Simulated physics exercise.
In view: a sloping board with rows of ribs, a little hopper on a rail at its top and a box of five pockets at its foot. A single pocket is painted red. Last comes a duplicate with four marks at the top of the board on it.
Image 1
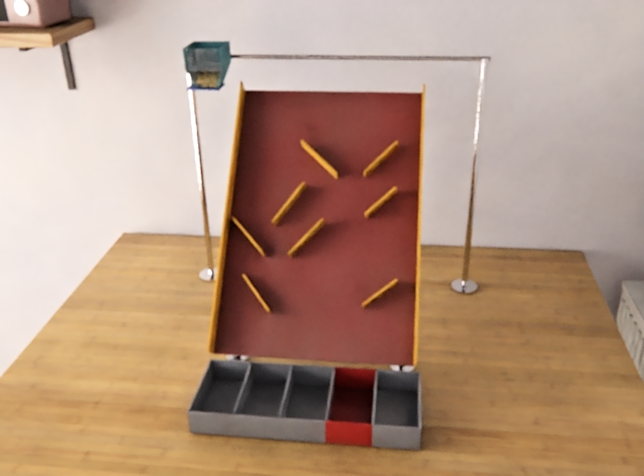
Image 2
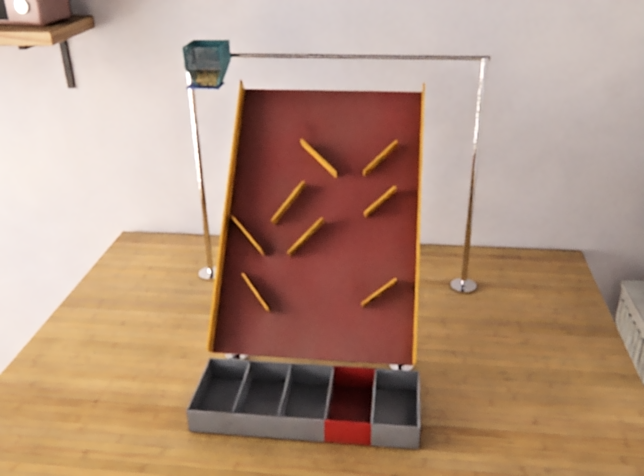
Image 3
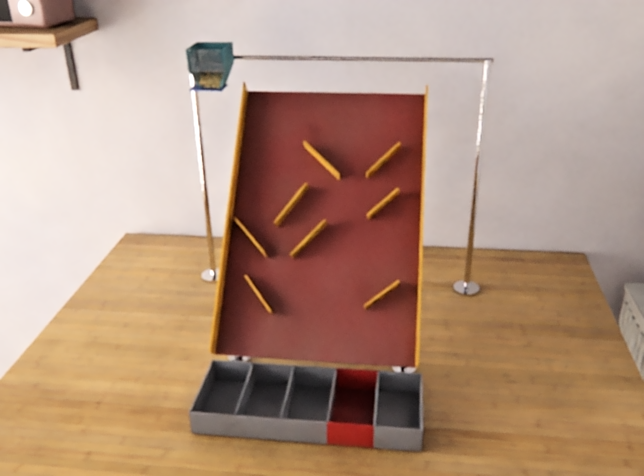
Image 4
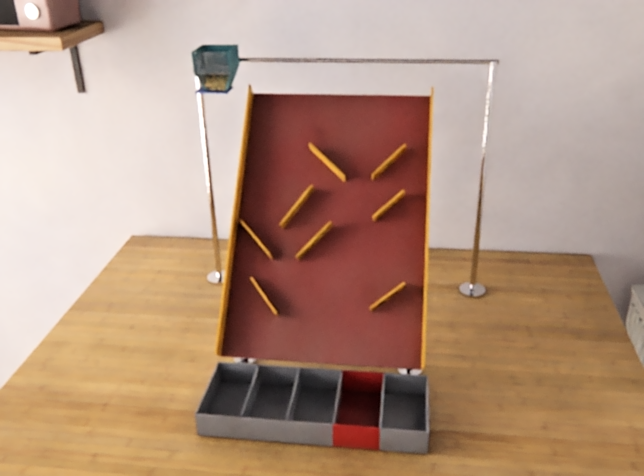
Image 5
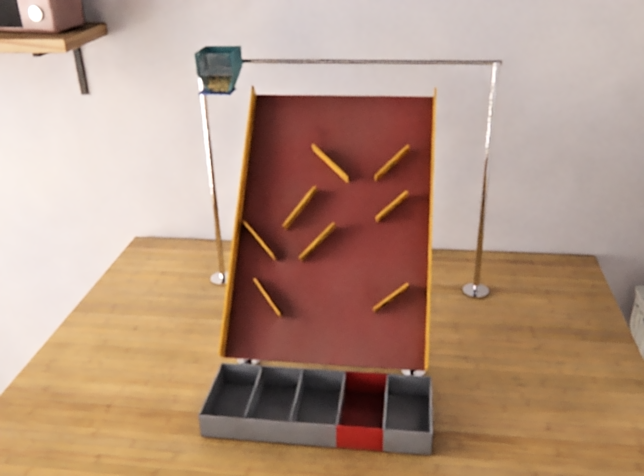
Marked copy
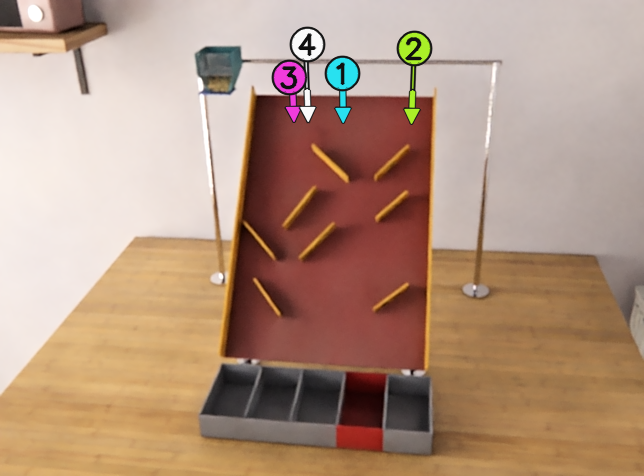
Sloping red board with yellow ribs standing above five pockets, one red, the small hopper staying shut as the view shifts slightly.
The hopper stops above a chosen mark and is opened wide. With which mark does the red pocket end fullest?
The answer is mark 1.
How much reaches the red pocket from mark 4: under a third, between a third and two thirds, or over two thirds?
Under a third.
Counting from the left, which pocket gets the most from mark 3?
The third.
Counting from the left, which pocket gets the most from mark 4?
The third.
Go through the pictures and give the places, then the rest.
Hopper (212, 80), soya beans, door shut, in the first picture.
Ribs (301, 139) to (336, 172), (364, 171) to (397, 140), (272, 220) to (303, 181), in the second picture.
Ribs (368, 215) to (398, 188), (234, 217) to (265, 253), (291, 254) to (325, 219), in the third picture.
Ribs (251, 277) to (276, 313), (370, 308) to (404, 283), in the fourth picture.
Red pocket (360, 437), number 4 of 5 from the left, in the fifth picture.
On the marked copy, mark 1 meets the board at (343, 117); mark 2 meets the board at (411, 118); mark 3 meets the board at (293, 116); mark 4 meets the board at (308, 116).
For mark 1, roughly a third in the red pocket, roughly half in other pockets, about a tenth outside the box.
For mark 2, about a tenth in the red pocket, the larger part in other pockets, about a tenth outside the box.
For mark 3, about a tenth in the red pocket, the larger part in other pockets, about a tenth outside the box.
For mark 4, about a tenth in the red pocket, the larger part in other pockets, about a tenth outside the box.
